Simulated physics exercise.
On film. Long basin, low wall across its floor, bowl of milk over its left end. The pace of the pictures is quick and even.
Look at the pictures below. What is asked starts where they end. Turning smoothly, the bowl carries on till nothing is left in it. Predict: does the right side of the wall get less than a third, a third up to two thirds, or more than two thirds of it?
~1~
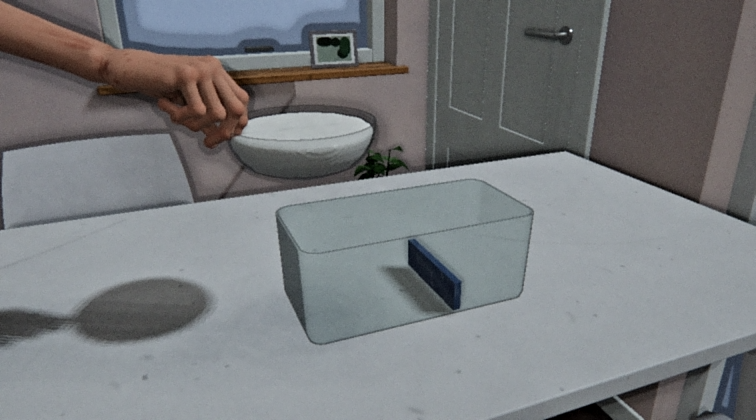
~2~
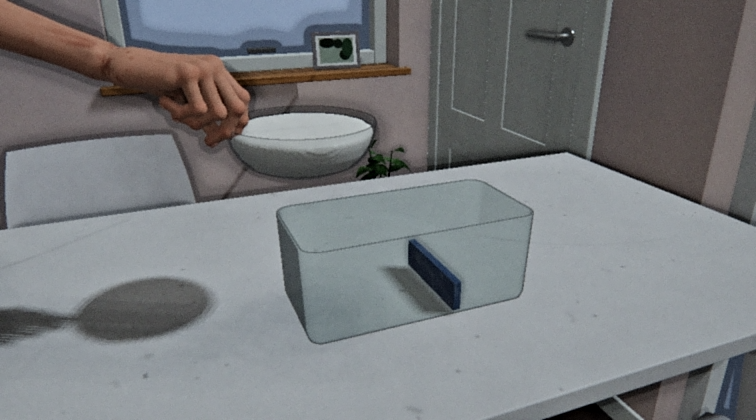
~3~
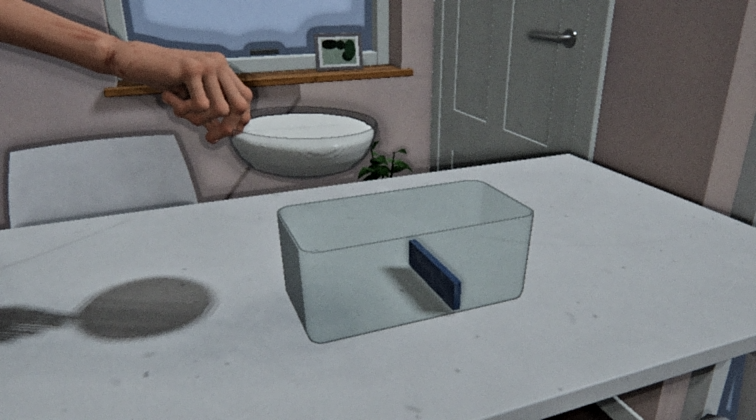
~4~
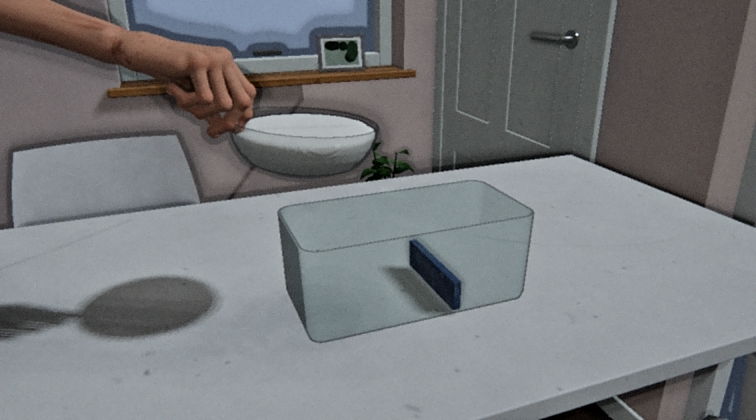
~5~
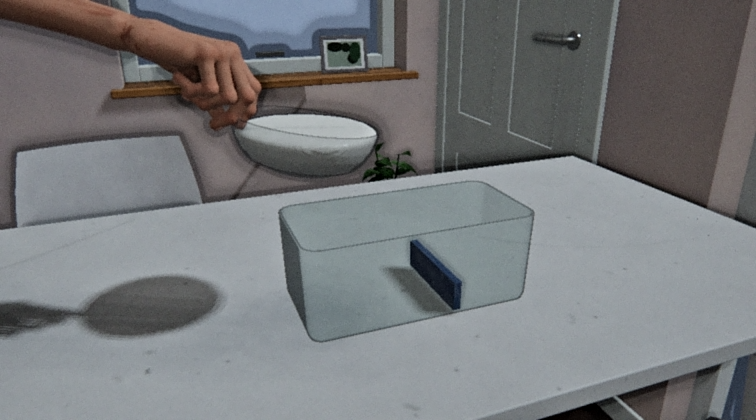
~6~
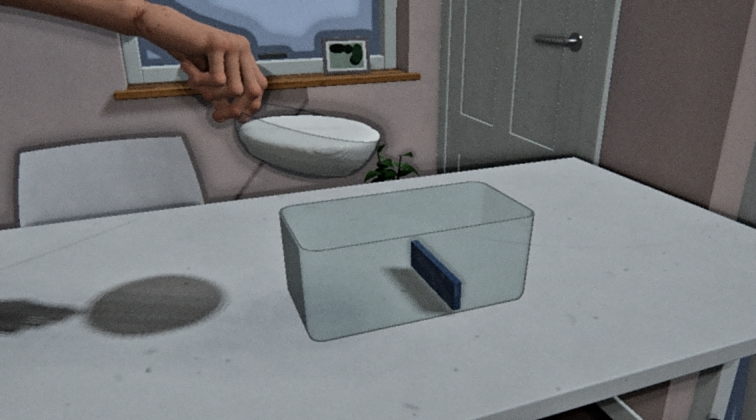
Stays short of a third.
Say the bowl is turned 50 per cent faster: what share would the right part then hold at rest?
Close to 10 per cent.
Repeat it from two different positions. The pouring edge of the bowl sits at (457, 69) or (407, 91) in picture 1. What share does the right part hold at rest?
About 65 per cent, then about 60 per cent.
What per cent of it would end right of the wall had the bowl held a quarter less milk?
Close to 5 per cent.
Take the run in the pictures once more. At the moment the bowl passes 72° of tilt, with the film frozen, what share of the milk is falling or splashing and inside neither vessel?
Close to 25 in a hundred.
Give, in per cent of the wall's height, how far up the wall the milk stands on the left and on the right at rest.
The left side sits at 60 per cent and the right side at 10.
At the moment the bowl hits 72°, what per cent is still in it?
Near 20 percent is still in there.
A moment on, the bowl is tipped part way and 18 per cent is still to pour, 49 is left of the wall and 6 right of it.
Next, the bowl is tipped right over and 0 per cent is still to pour, 90 is left of the wall and 9 right of it.
Then the bowl is tipped right over and 0 per cent is still to pour, 89 is left of the wall and 10 right of it.
Later the bowl is tipped right over and 0 per cent is still to pour, 89 is left of the wall and 10 right of it.
Finally, 89 per cent lies left of the wall, 10 right of it and 1 outside.
